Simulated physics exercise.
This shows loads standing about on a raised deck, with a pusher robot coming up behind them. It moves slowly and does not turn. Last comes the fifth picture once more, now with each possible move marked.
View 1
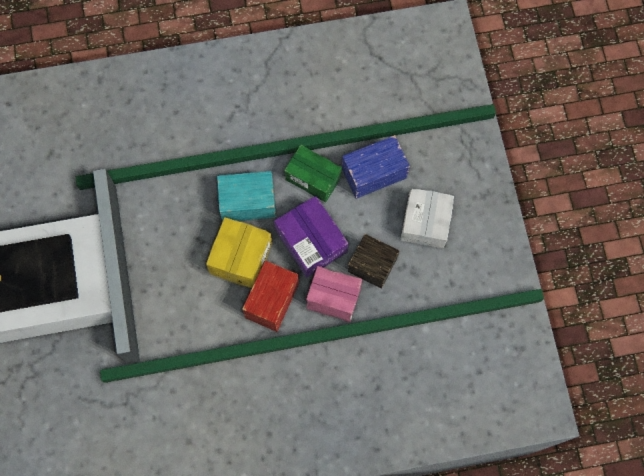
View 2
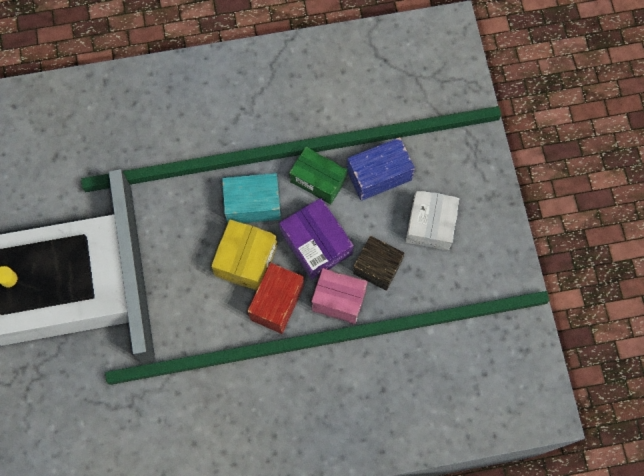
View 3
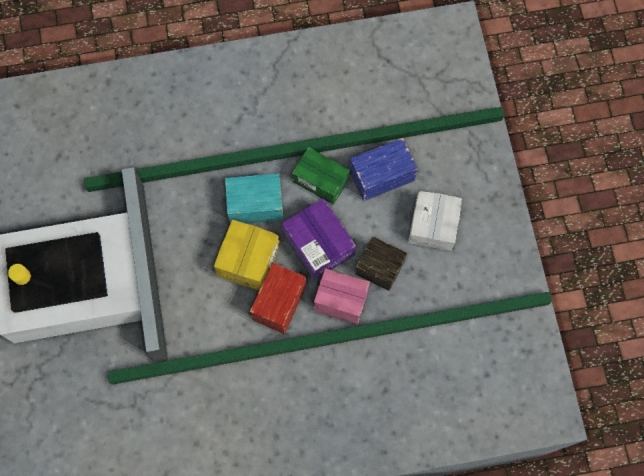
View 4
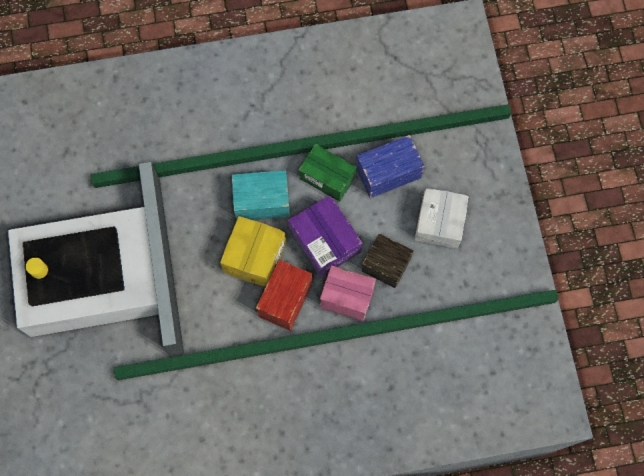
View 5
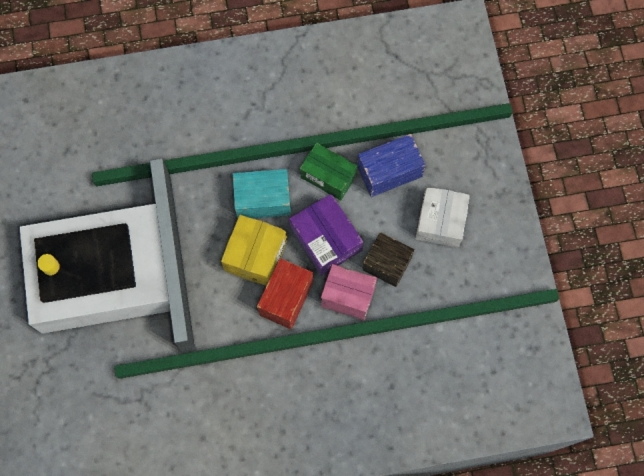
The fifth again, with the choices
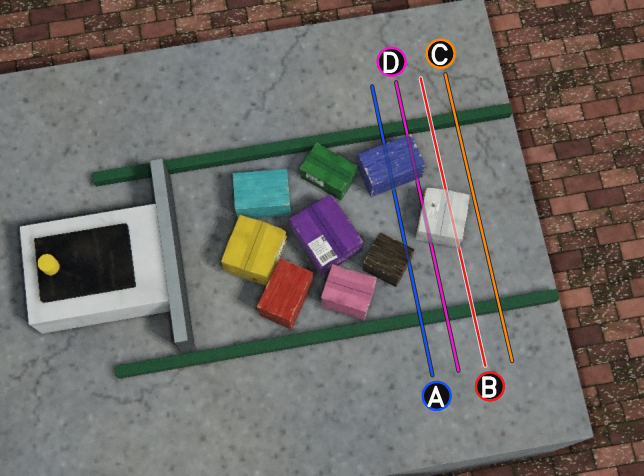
A white pusher robot with a wide gray blade crept rightward between two green rails on a raised deck, closing in on a cluster of colorful boxes that stayed where they were, still untouched.
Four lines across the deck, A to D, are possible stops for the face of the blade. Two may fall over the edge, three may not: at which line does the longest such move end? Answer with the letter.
It can go as far as D.
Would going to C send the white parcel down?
Yes.
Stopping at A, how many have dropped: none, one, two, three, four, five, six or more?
In all, none.
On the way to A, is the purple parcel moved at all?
Yes.
On the copy, A at (401, 225); B at (452, 216); C at (477, 211); D at (426, 220).
On D. First, robot (188, 245); black crate (393, 261); pink parcel (358, 293).
Then, robot (281, 229); white parcel (481, 209); blue crate (463, 154).
Finally, robot (350, 217); blue crate over the edge; white parcel over the edge; two fallen.
By contrast, A is within the limit but short; B drops three; C drops six.
